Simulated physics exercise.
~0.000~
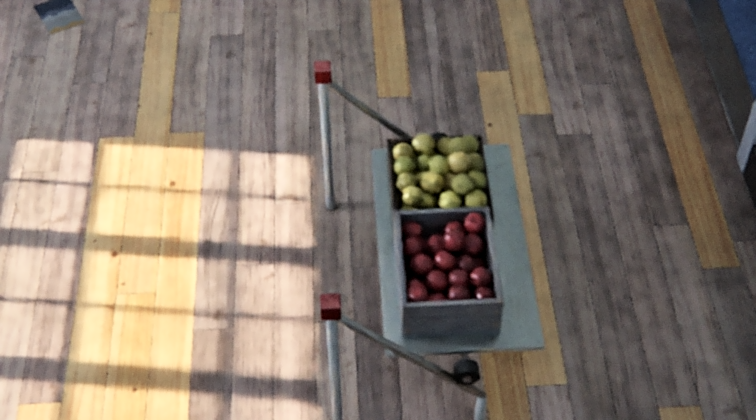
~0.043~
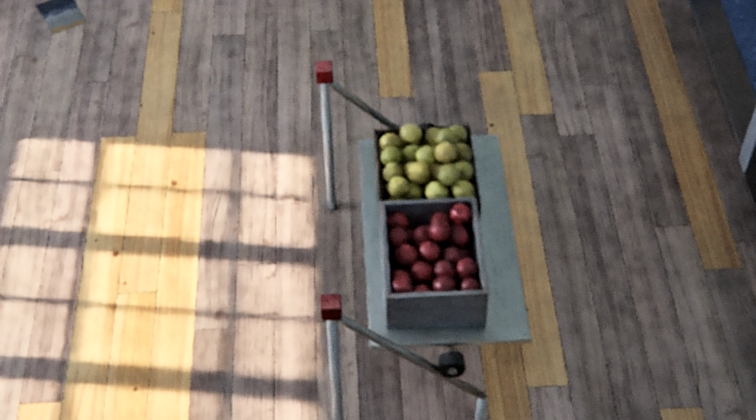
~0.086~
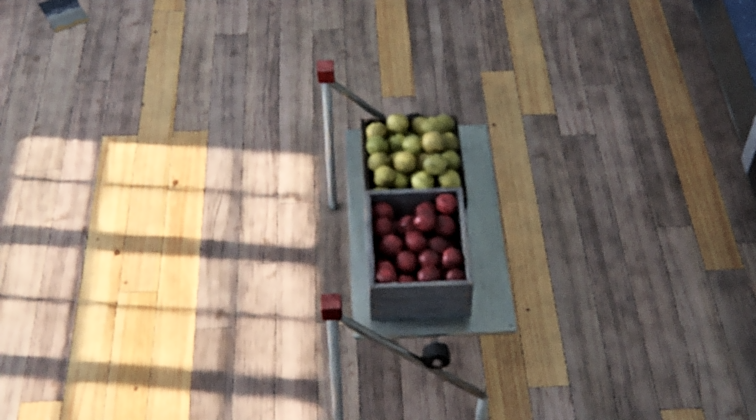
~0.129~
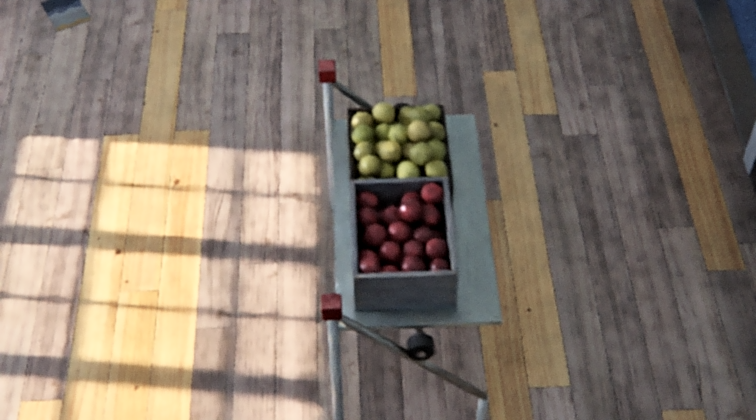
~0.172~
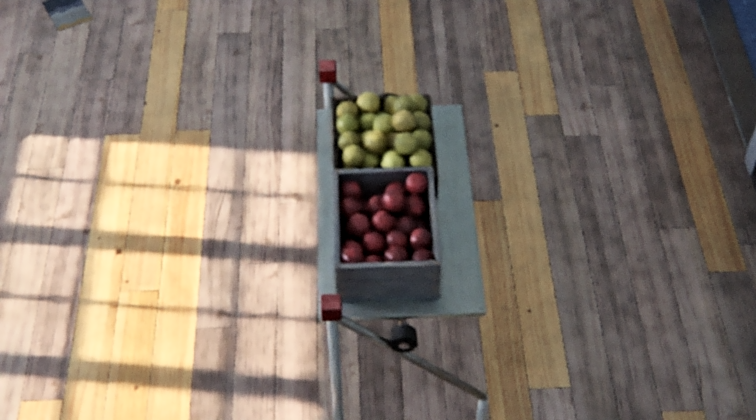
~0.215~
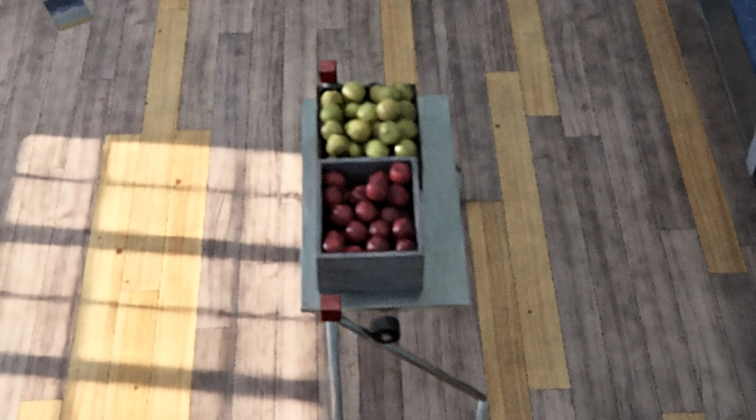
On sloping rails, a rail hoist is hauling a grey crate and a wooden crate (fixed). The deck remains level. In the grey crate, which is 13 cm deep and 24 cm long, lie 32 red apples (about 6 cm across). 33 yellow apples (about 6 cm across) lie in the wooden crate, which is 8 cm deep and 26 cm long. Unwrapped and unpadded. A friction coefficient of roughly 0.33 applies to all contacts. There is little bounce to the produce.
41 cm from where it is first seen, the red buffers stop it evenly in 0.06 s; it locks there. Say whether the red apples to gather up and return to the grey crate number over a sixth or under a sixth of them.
Under a sixth.
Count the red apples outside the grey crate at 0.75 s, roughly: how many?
Around 0 of them, I'd say.
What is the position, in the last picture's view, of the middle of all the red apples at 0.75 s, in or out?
I'd put it close to (335, 208).
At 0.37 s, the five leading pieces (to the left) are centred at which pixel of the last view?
They're centred near (291, 105).
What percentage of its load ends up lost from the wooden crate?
The wooden crate comes in at 25 in a hundred.
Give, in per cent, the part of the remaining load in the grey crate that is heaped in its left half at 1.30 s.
Near 60 per cent.
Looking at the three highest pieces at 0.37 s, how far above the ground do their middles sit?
Roughly 80 centimetres.
After 0.25 s, it meets the buffers.
After 0.37 s, the grey crate has all 32 and the wooden crate is down by 3 of 33.
After 0.53 s, the grey crate has all 32 and the wooden crate is down by 7 of 33.
After 0.75 s, the grey crate has all 32 and the wooden crate is down by 9 of 33.
When it is over (at 1.30 s), the grey crate has all 32 and the wooden crate is down by 9 of 33. Asked share, 0 of 32, 0 per cent.
